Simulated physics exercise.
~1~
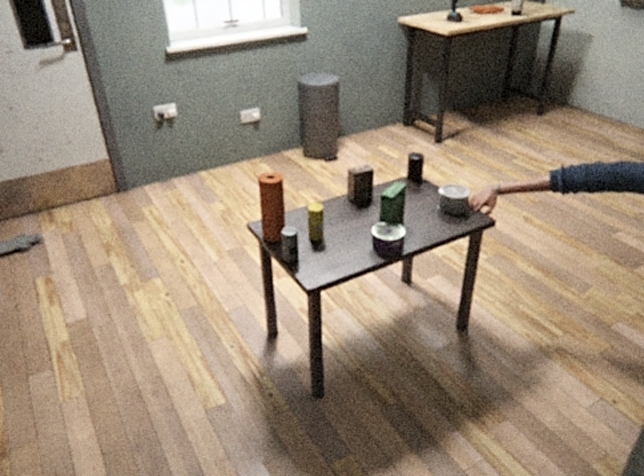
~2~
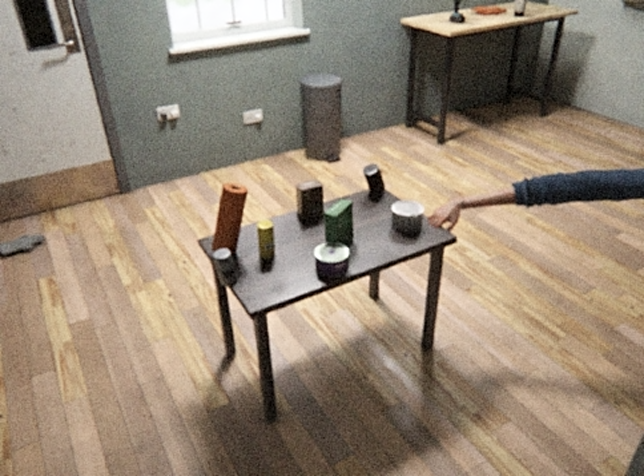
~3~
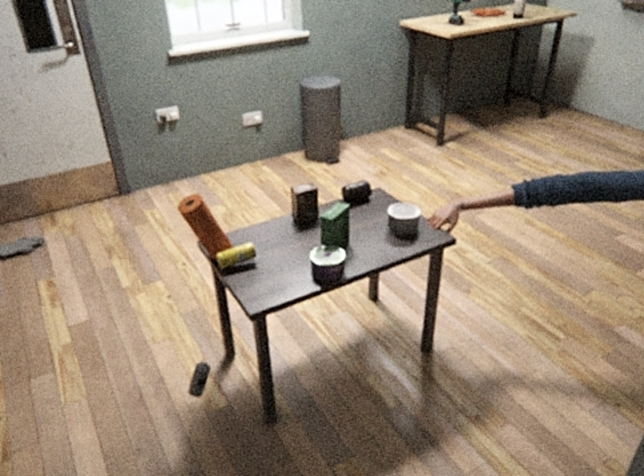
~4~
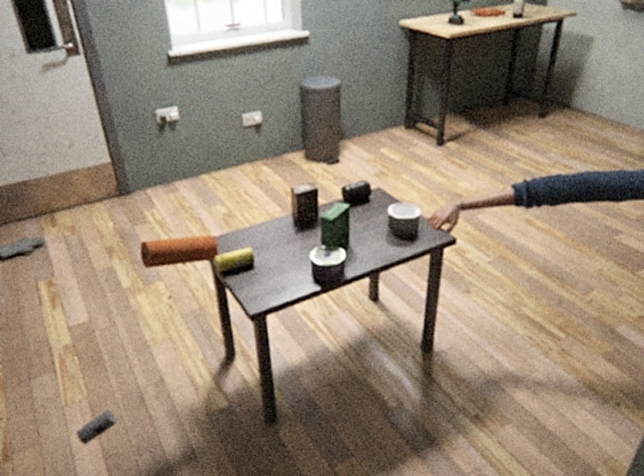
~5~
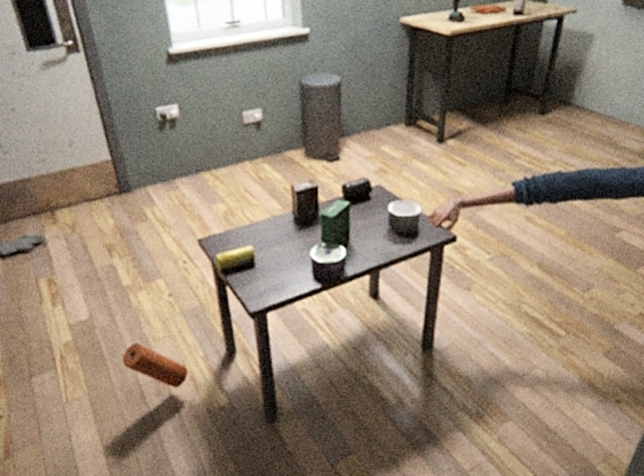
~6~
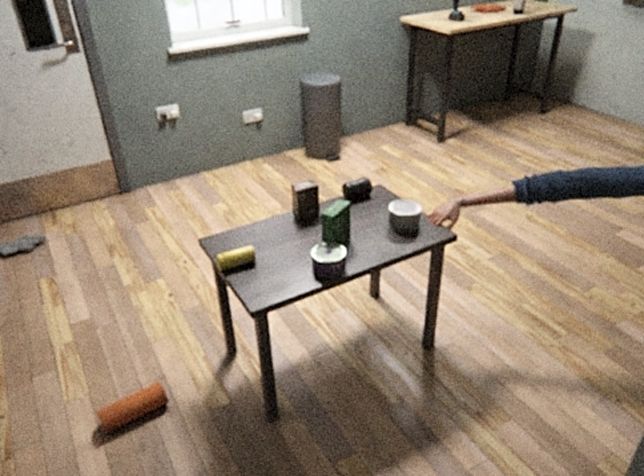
A hand jerked a small dark table to the left, making the taller items wobble, and a yellow jar and a black jar tipped over on top while a small grey jar and then an orange roll fell off the left side, the roll ending on the floor.
